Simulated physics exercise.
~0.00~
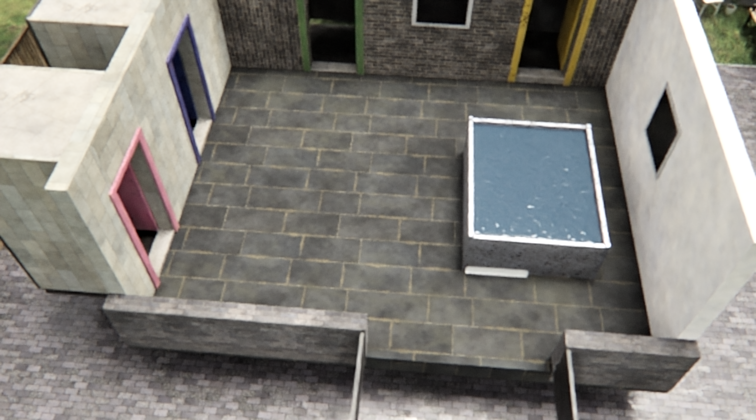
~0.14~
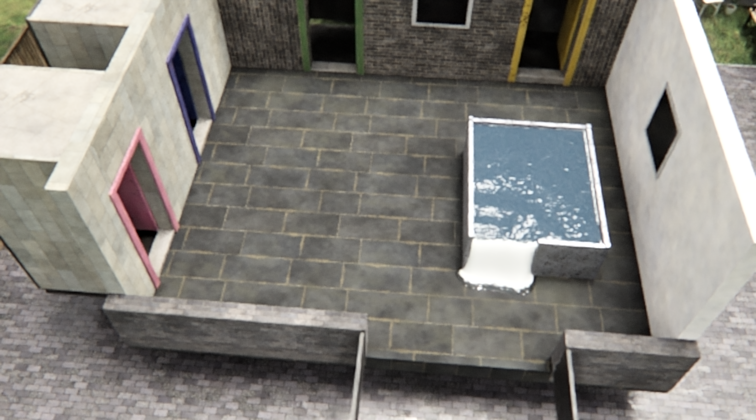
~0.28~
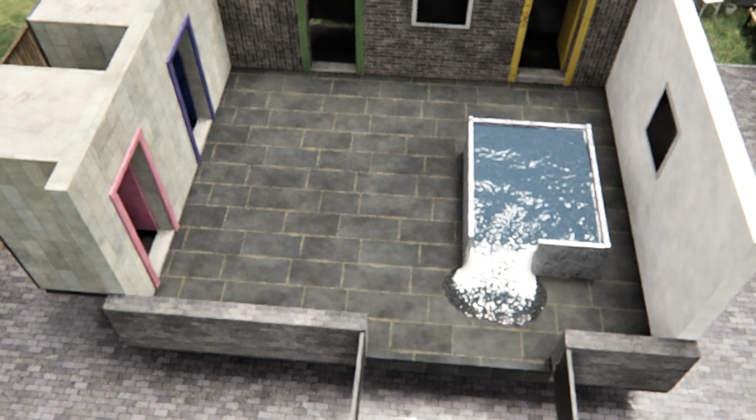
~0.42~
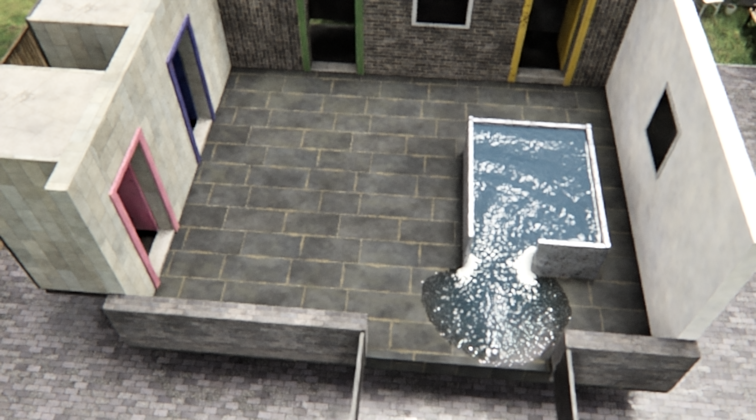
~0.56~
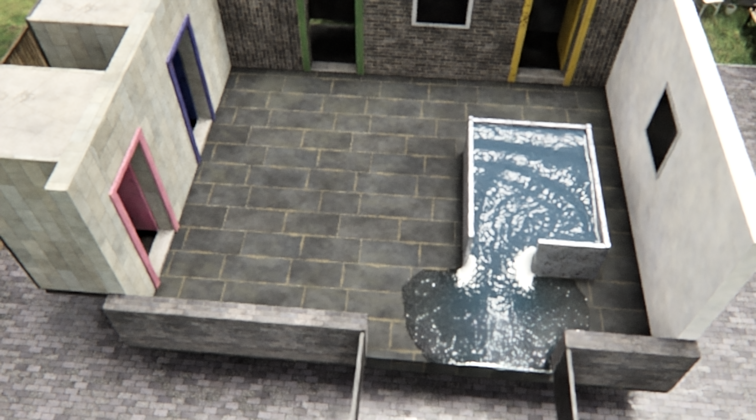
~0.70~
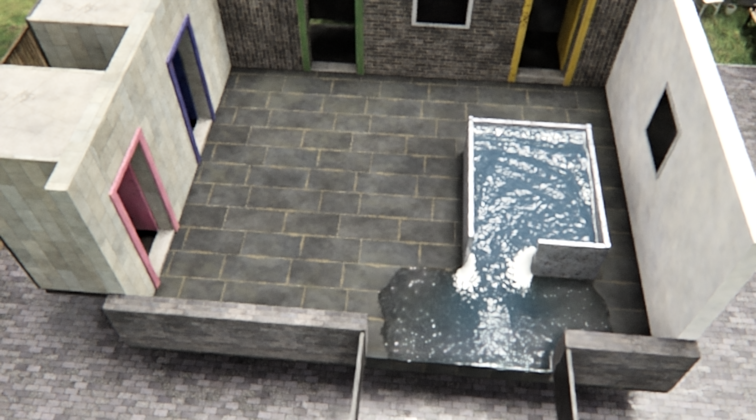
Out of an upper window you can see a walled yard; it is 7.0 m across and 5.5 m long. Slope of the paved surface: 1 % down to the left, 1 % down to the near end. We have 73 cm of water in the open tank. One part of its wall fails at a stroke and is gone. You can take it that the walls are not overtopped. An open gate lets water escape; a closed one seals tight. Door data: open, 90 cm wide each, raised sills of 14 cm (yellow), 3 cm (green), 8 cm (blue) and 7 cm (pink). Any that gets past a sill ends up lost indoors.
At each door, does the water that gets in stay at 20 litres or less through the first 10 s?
Taking them in turn: At the yellow door, yes; at the green door, yes; at the blue door, yes; at the pink door, yes.
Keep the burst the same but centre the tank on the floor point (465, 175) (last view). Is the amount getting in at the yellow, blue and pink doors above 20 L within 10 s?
Lab note: Vs limit, yellow door limit held; blue door limit held; pink door limit broken.
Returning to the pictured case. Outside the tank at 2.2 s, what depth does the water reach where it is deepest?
About 30 cm at most.
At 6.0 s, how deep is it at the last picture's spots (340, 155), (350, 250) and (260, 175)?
Roughly 0, 0 and 0 cm, in turn.
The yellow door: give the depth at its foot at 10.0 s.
Looks like about 1.0 cm at that spot.
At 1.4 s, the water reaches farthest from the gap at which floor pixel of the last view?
Point: Roughly (311, 336) in the last view.
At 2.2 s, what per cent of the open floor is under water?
About 15 per cent.
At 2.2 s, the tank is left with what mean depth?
42 cm.
After 1.4 s water covers 10 % of the floor and is deepest (39 cm) near (492, 282); yellow door not reached, green door not reached, blue door not reached, pink door not reached.
After 2.2 s water covers 15 % of the floor and is deepest (30 cm) near (492, 282); yellow door not reached, green door not reached, blue door not reached, pink door not reached.
After 3.5 s water covers 25 % of the floor and is deepest (22 cm) near (492, 282); yellow door not reached, green door not reached, blue door not reached, pink door 4 cm at the sill, 0 L in.
After 6.0 s water covers 30 % of the floor and is deepest (14 cm) near (492, 282); yellow door not reached, green door not reached, blue door not reached, pink door 3 cm at the sill, 0 L in.
After 10.0 s water covers 35 % of the floor and is deepest (8 cm) near (480, 281); yellow door 1 cm at the sill, 0 L in, green door not reached, blue door 2 cm at the sill, 0 L in, pink door 3 cm at the sill, 0 L in.
